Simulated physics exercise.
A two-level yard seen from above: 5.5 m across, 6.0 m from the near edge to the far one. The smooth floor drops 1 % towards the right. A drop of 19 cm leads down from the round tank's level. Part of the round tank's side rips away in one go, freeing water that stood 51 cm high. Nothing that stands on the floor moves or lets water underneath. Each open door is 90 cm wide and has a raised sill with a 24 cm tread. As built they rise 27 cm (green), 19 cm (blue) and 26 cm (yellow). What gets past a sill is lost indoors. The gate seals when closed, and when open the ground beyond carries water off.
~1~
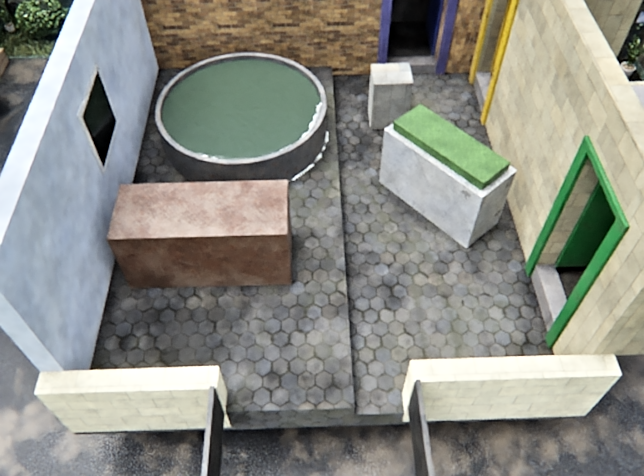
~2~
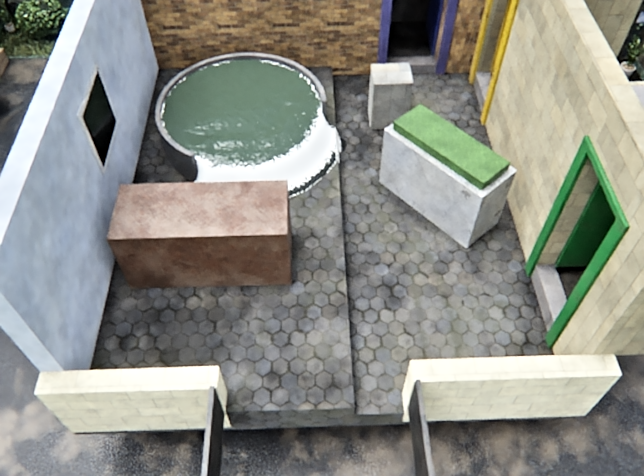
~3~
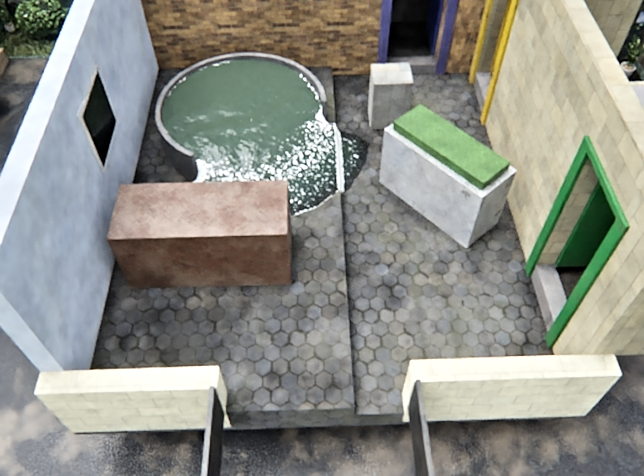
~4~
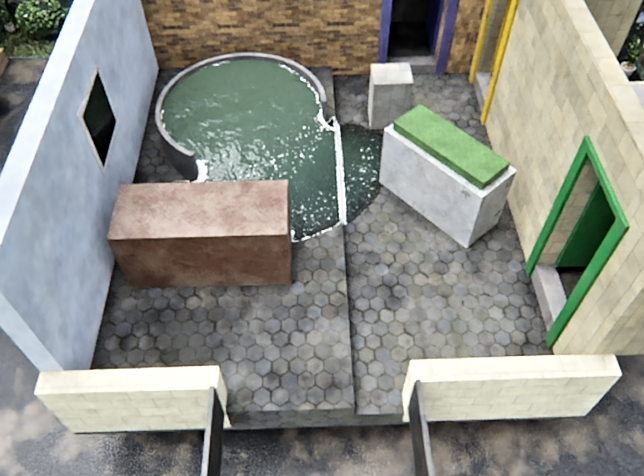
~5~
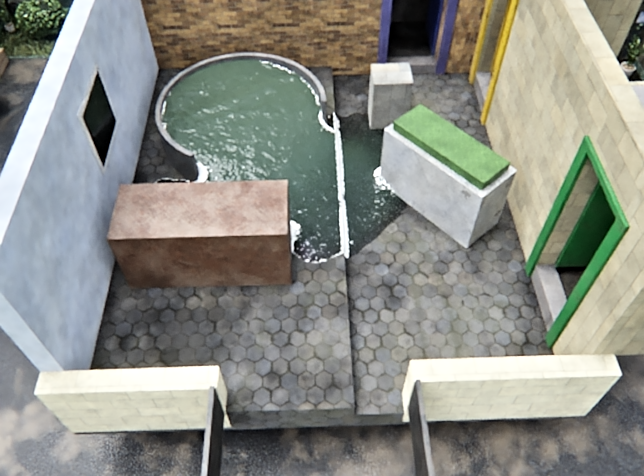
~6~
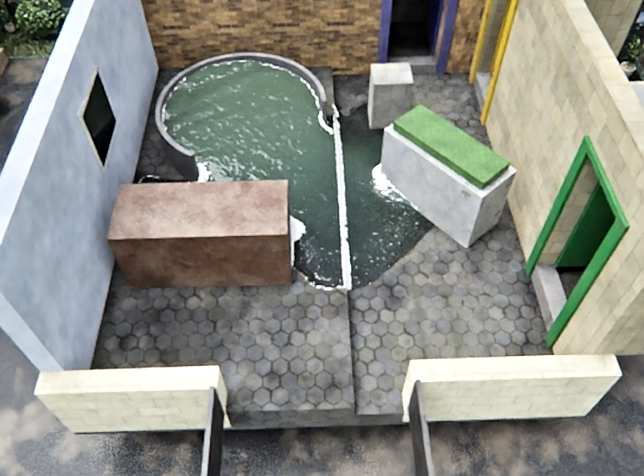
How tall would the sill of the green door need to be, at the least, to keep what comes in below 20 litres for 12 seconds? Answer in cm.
Close to 23 cm is just enough.
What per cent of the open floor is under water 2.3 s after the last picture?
Near 70 per cent is wet.
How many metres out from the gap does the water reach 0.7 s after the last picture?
About 3.6 m.
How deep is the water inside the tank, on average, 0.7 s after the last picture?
Roughly 28 cm on average.
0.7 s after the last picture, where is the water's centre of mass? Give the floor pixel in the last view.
Around (277, 163).
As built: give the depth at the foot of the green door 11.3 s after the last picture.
About 14.5 cm.
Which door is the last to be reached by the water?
The blue one.
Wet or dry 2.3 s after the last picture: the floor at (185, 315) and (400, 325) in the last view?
In that order: Dry, flooded.
Then, 0.7 s after the last picture water covers 45 % of the floor, deepest (32 cm) near (241, 229); it has not reached the green door.
Then, 2.3 s after the last picture water covers 70 % of the floor, deepest (38 cm) near (553, 374); 28 cm at the green door, 1 litre in over its 27 cm sill.
Then, 11.3 s after the last picture water covers 80 % of the floor, deepest (16 cm) near (457, 81); 14 cm at the green door, 6 litres in over its 27 cm sill.
At the green door as built, the water peaked near 28 cm, 2.3 s after the last picture.
Run again over the same 12 s with other heights there, 43 litres in over 20 cm, 6 litres over 27 cm. The limit of 20 litres is kept from about 23 cm up.
